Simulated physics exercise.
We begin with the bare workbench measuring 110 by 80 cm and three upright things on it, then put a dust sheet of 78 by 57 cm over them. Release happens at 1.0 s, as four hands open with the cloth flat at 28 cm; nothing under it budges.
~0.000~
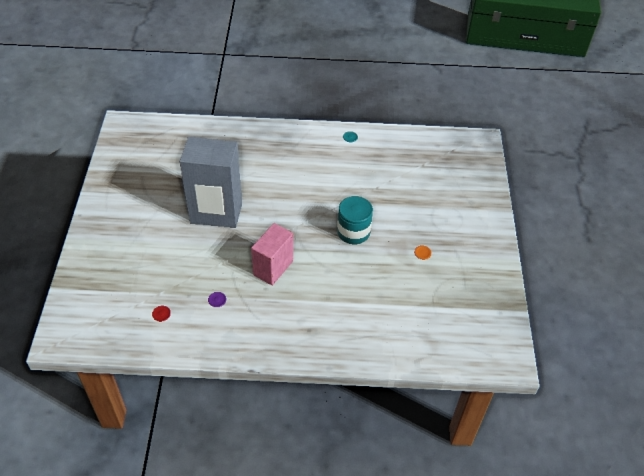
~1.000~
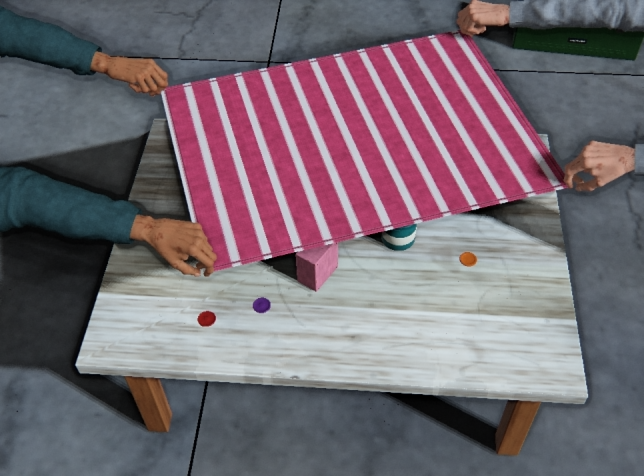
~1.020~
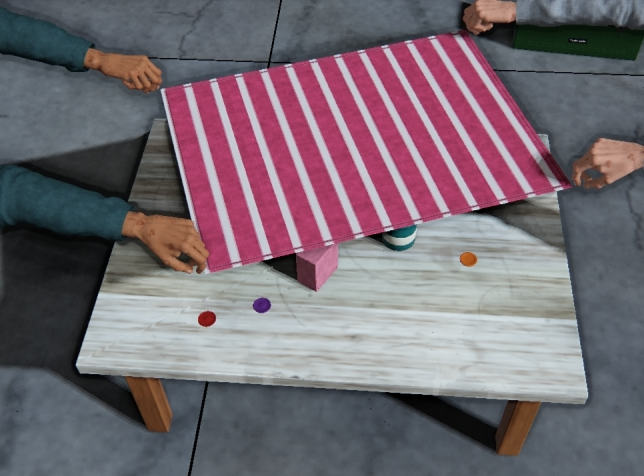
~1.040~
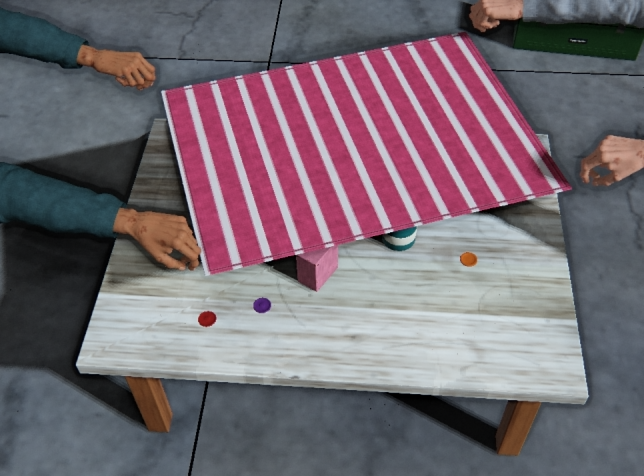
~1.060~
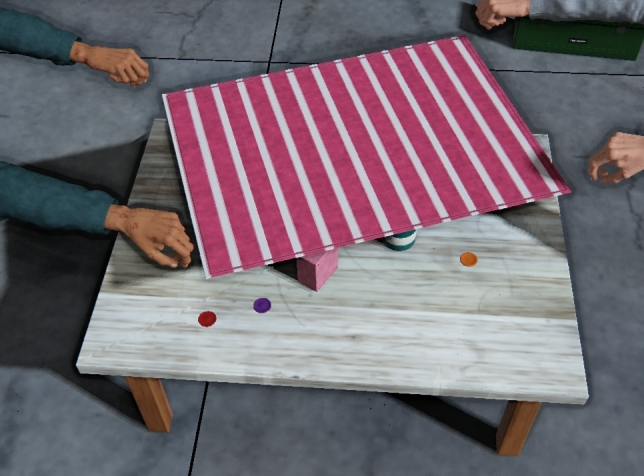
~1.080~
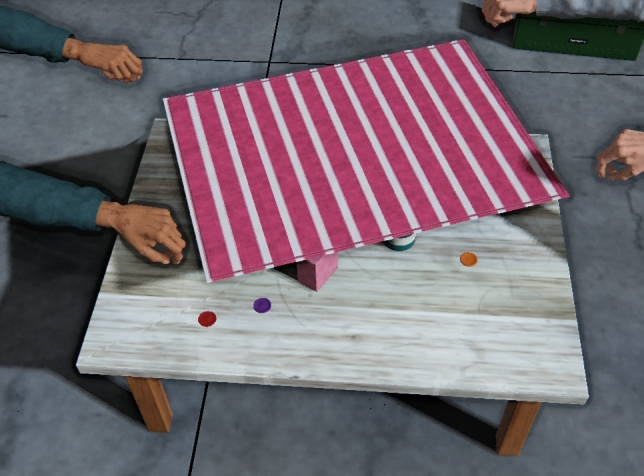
The clip opens on a bare wooden workbench holding a grey box, a pink block and a teal tin among small coloured discs. Then four hands hold a pink-and-white striped sheet flat above it, hiding the grey box. The hands open and draw back, and the sheet sinks slightly, still nearly flat.
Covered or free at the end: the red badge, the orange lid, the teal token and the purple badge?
In order: The red badge still shows; the orange lid ends under the cloth; the teal token vanishes under it; the purple badge still shows.
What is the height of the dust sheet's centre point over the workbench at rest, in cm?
The centre point rests around 13 cm up.
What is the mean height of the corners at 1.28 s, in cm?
Mean corner height at that time: Approx. 0 cm.
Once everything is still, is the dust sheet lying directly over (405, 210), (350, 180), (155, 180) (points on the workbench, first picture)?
The first is hidden; the second is hidden; the third is left exposed.
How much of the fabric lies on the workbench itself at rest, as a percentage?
25 %.
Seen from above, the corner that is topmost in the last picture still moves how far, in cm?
Roughly 8 cm.
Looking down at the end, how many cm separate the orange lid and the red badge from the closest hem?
The first ends up roughly 5 cm from the closest hem, the second roughly 9 cm.
At 1.3 s, 20 % of it is down, spanning 79 by 64 cm, above teal token, orange lid.
At 1.5 s, 25 % of it is down, spanning 83 by 66 cm, above teal token, orange lid.
At 1.7 s, 25 % of it is down, spanning 80 by 65 cm, above teal token, orange lid.
At 1.9 s, 25 % of it is down, spanning 79 by 66 cm, above teal token, orange lid.
At 2.7 s, 25 % of it is down, spanning 79 by 66 cm, above teal token, orange lid.
